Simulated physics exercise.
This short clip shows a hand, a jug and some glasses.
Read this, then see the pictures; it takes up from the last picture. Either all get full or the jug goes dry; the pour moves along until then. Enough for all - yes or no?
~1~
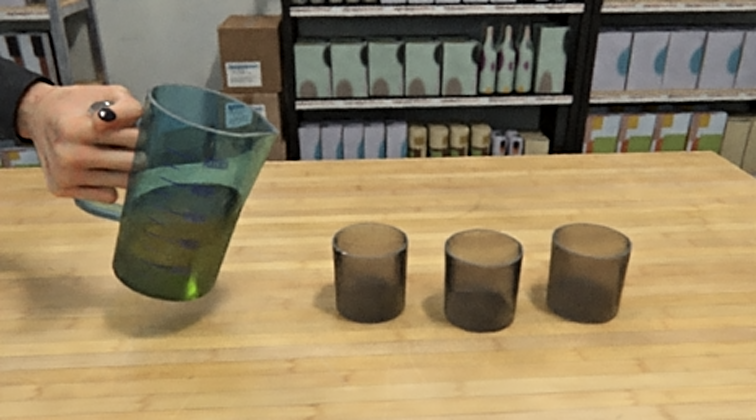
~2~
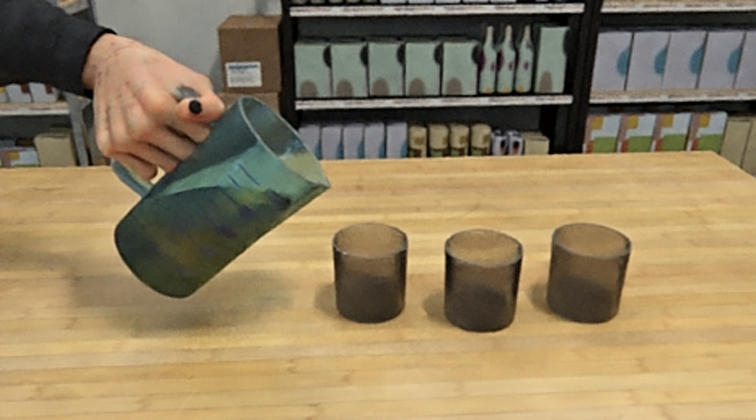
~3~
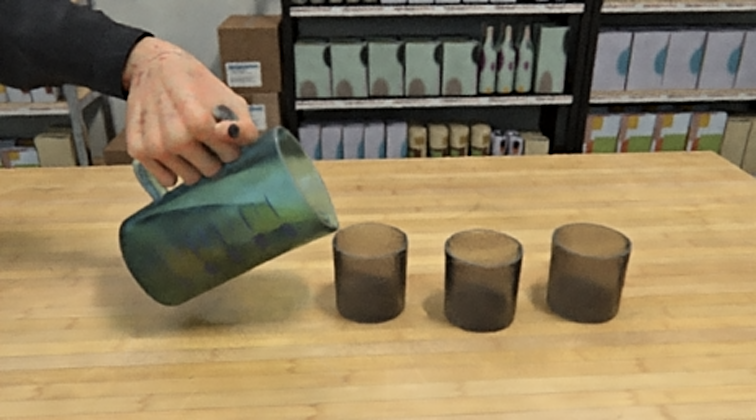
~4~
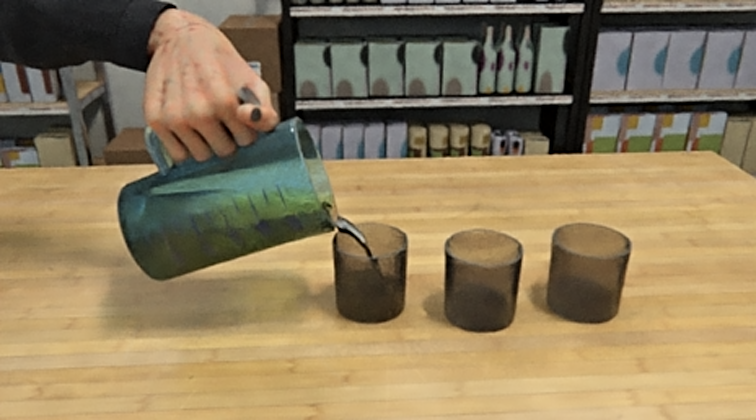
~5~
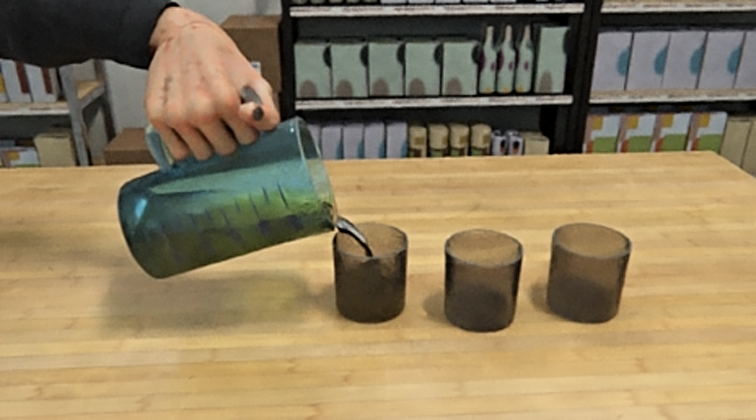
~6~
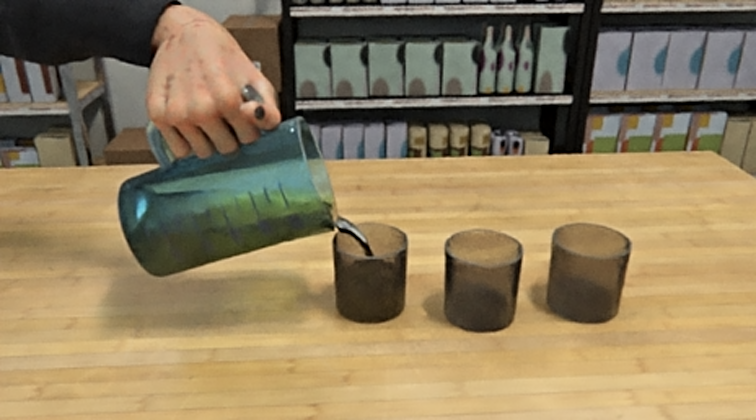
No.
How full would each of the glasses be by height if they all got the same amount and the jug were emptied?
I'd expect each to reach near 70 in a hundred.
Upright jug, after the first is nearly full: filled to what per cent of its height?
Roughly 25 %.
Soon after, the first is about two thirds full.
Later, the first is done and the jug has about half of its load.
In the end, the jug is empty with two filled and the next at about a quarter of a serving.
